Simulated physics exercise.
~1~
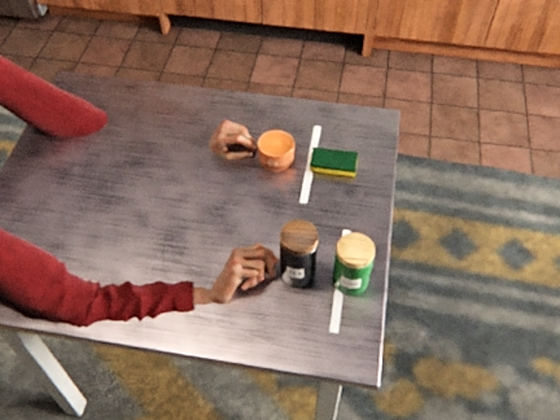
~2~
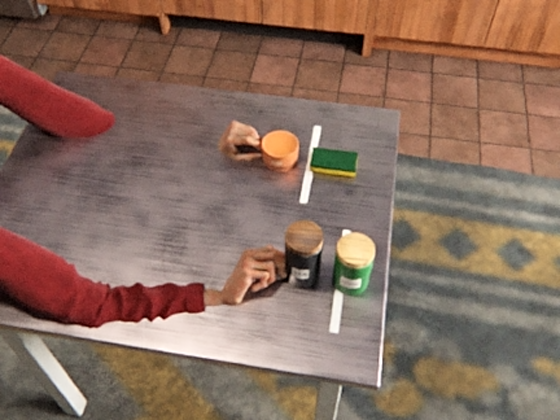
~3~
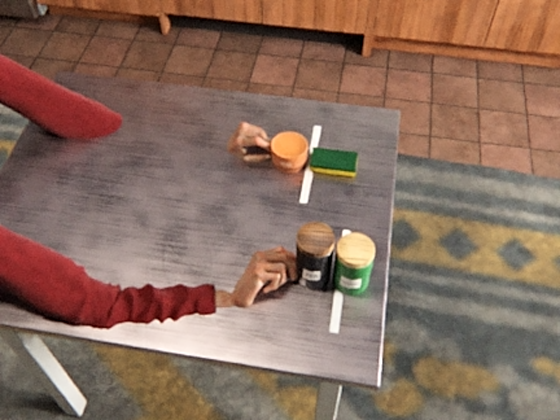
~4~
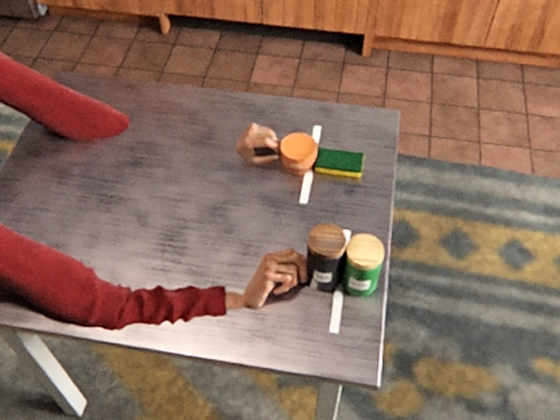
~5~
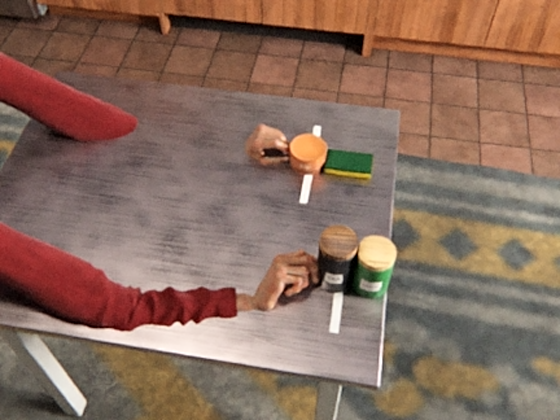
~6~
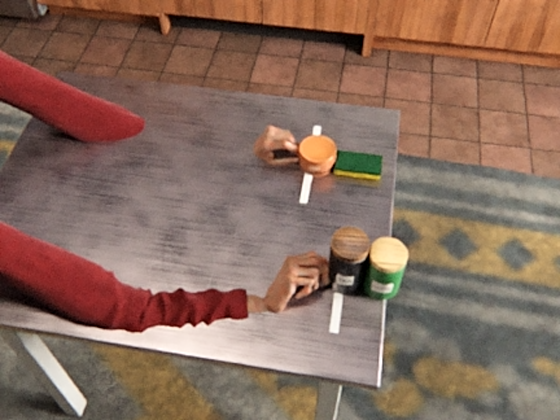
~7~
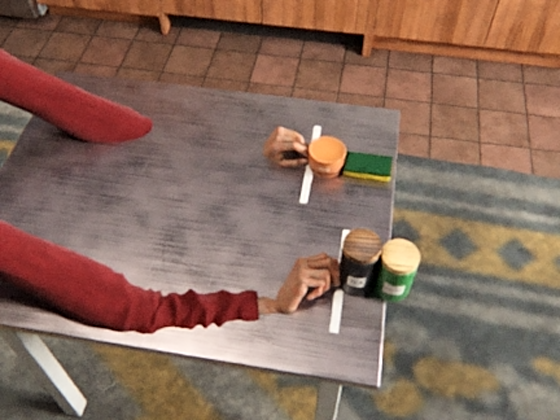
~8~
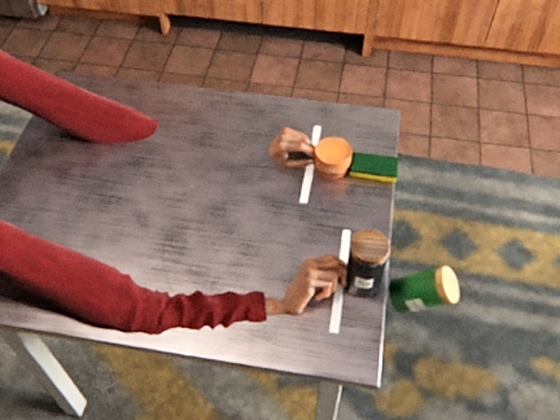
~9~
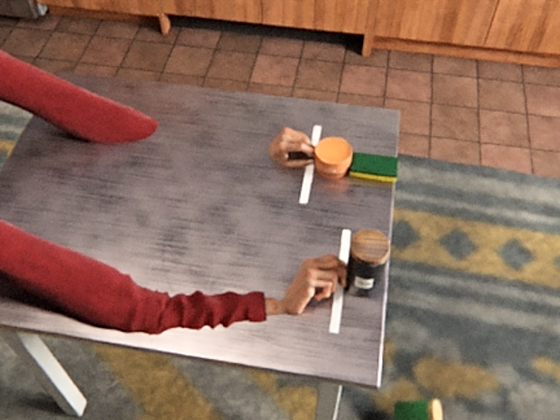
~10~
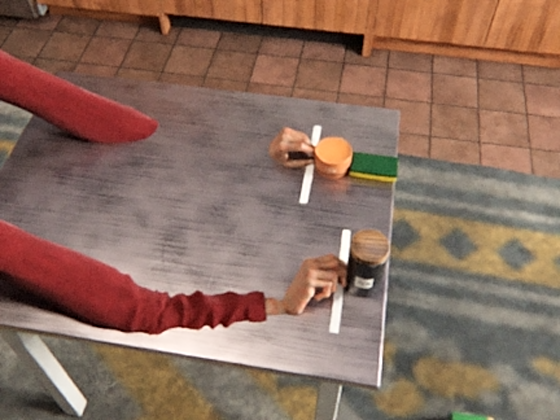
Two red-sleeved arms pushing a tub and dark jar right, knocking a green jar off the table while a sponge stays on.
